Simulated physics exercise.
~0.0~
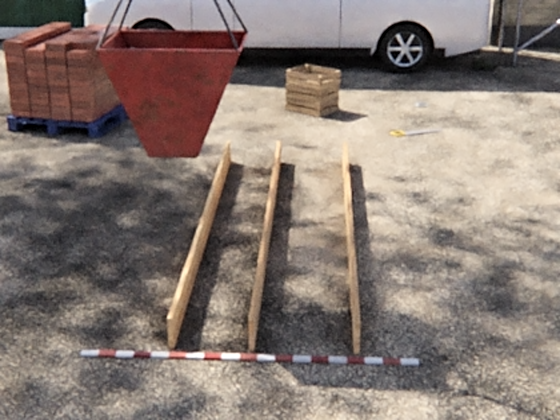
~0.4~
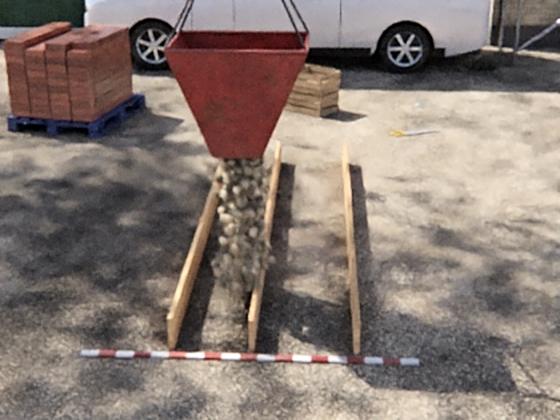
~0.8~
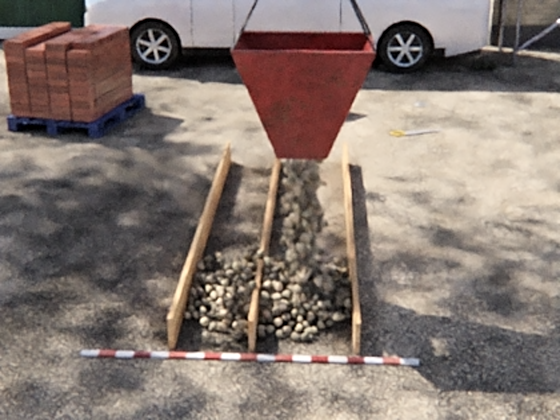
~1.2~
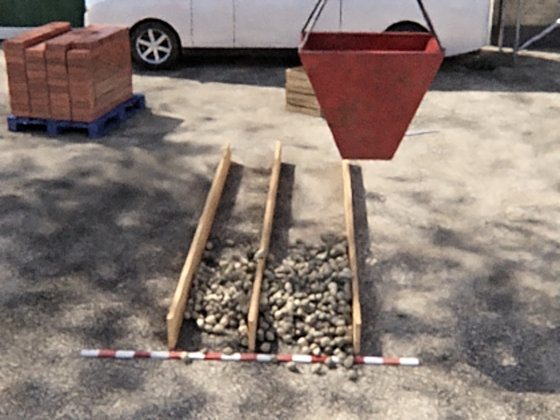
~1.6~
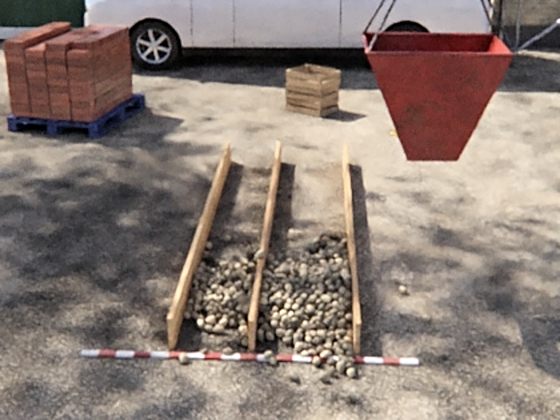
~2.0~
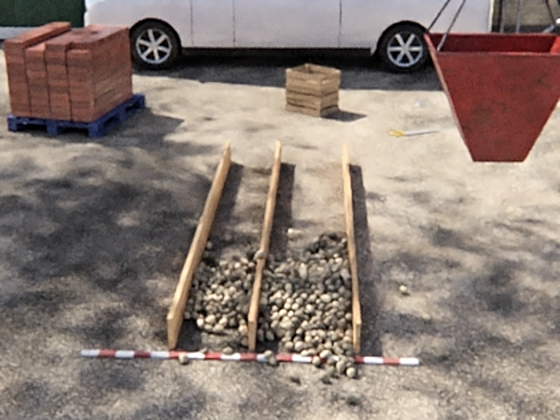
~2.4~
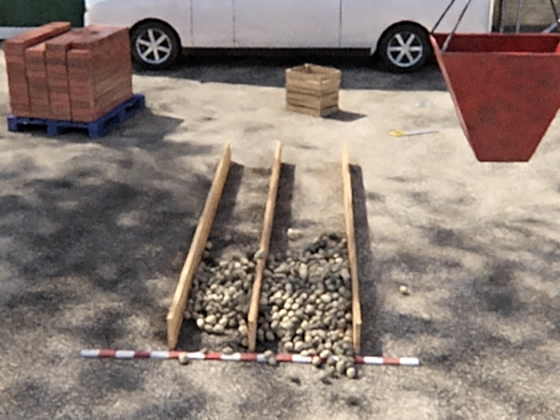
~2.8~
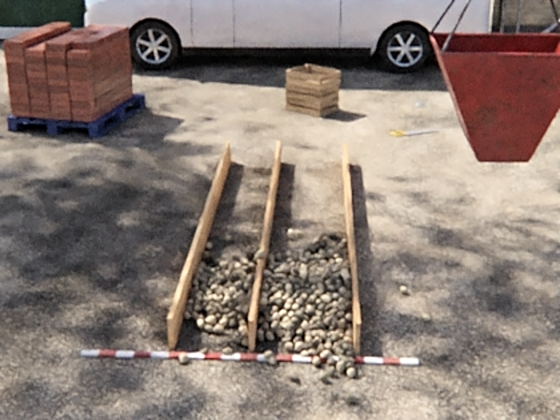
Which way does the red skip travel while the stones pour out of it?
It travels to the right, passing over the boards as the stones fall.
